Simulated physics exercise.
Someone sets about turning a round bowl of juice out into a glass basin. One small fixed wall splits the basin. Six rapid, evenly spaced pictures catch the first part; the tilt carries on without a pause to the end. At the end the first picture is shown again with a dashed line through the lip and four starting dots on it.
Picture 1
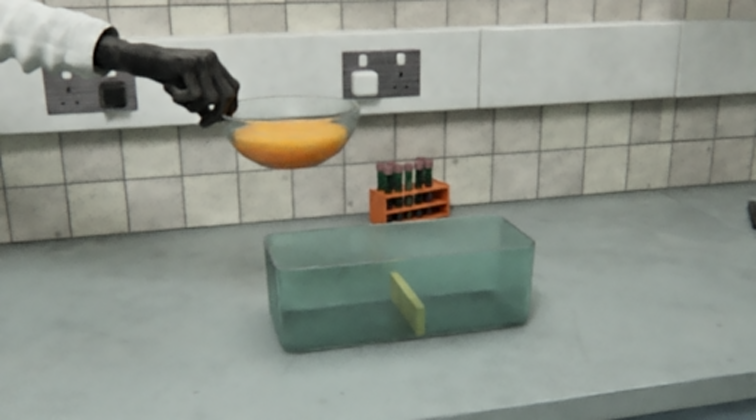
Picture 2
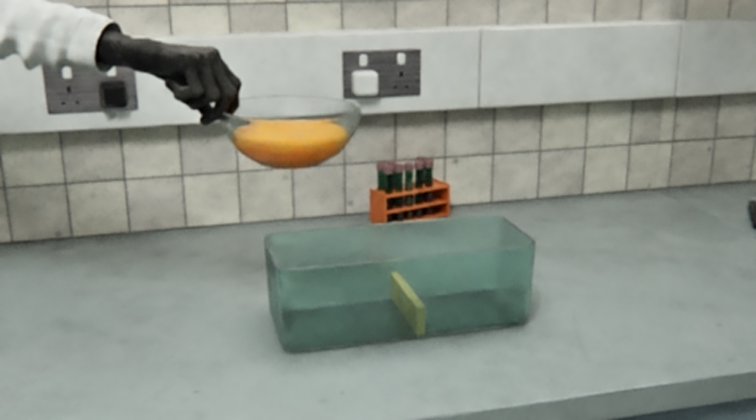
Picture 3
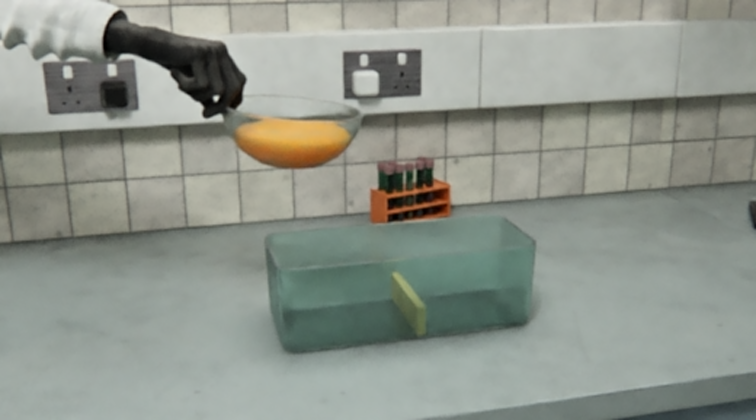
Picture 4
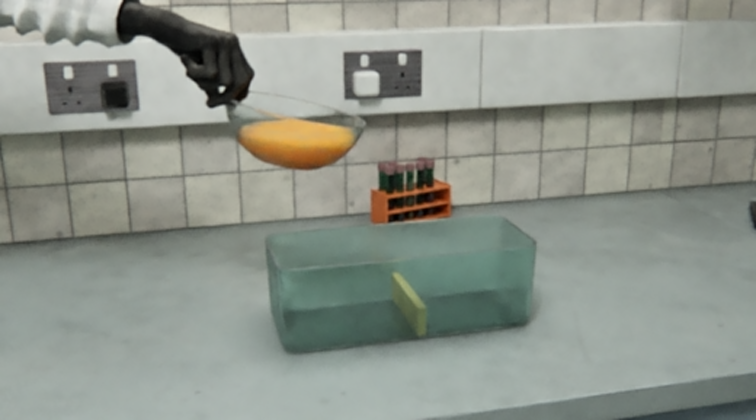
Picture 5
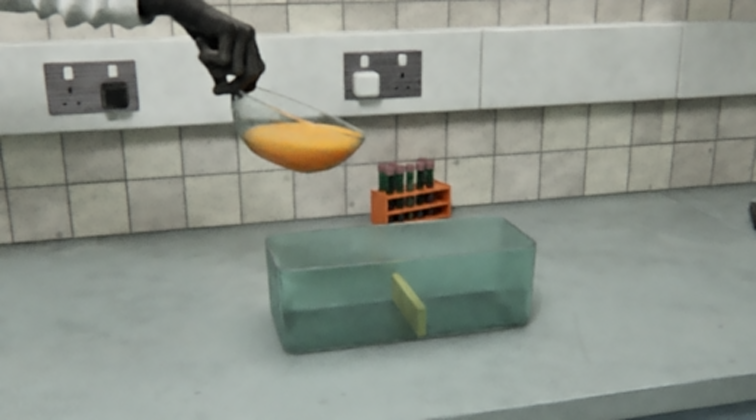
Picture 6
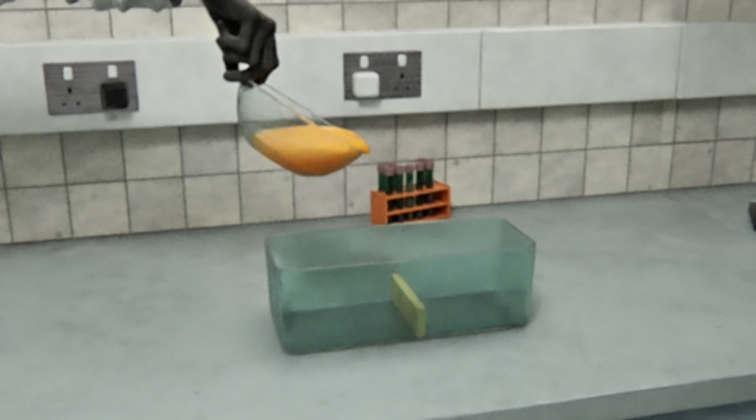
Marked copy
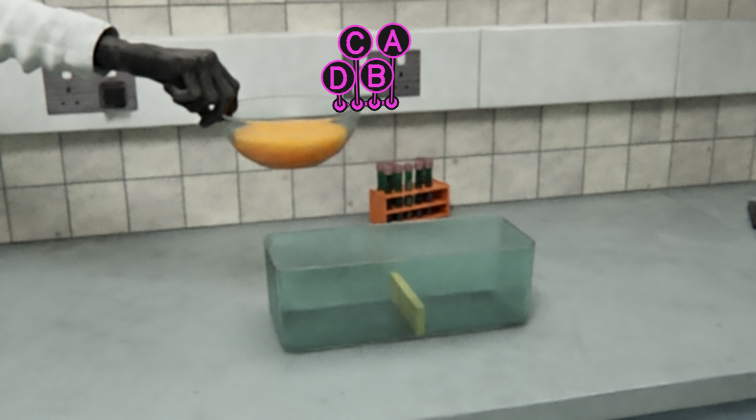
A black-gloved hand in a white sleeve holds a round glass bowl of orange juice at upper left, above a grey lab counter seen from the front and slightly above. Below sits a greenish glass basin with a small yellow piece in it, an orange rack of tubes behind, before tiles and sockets. The bowl stays level, then tilts rightward until juice just passes its lip, the camera still.
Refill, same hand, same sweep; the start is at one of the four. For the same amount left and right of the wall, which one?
B is best.
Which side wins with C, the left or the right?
More ends on the left.
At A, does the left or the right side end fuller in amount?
The right side.
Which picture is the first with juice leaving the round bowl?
Picture 6.
On the marked copy, A at (391, 102); B at (374, 103); C at (357, 104); D at (339, 105).
With A, about 28 % ends left of the wall and 72 % right of it.
With B, about 48 % ends left of the wall and 51 % right of it.
With C, about 76 % ends left of the wall and 23 % right of it.
With D, about 94 % ends left of the wall and 5 % right of it.
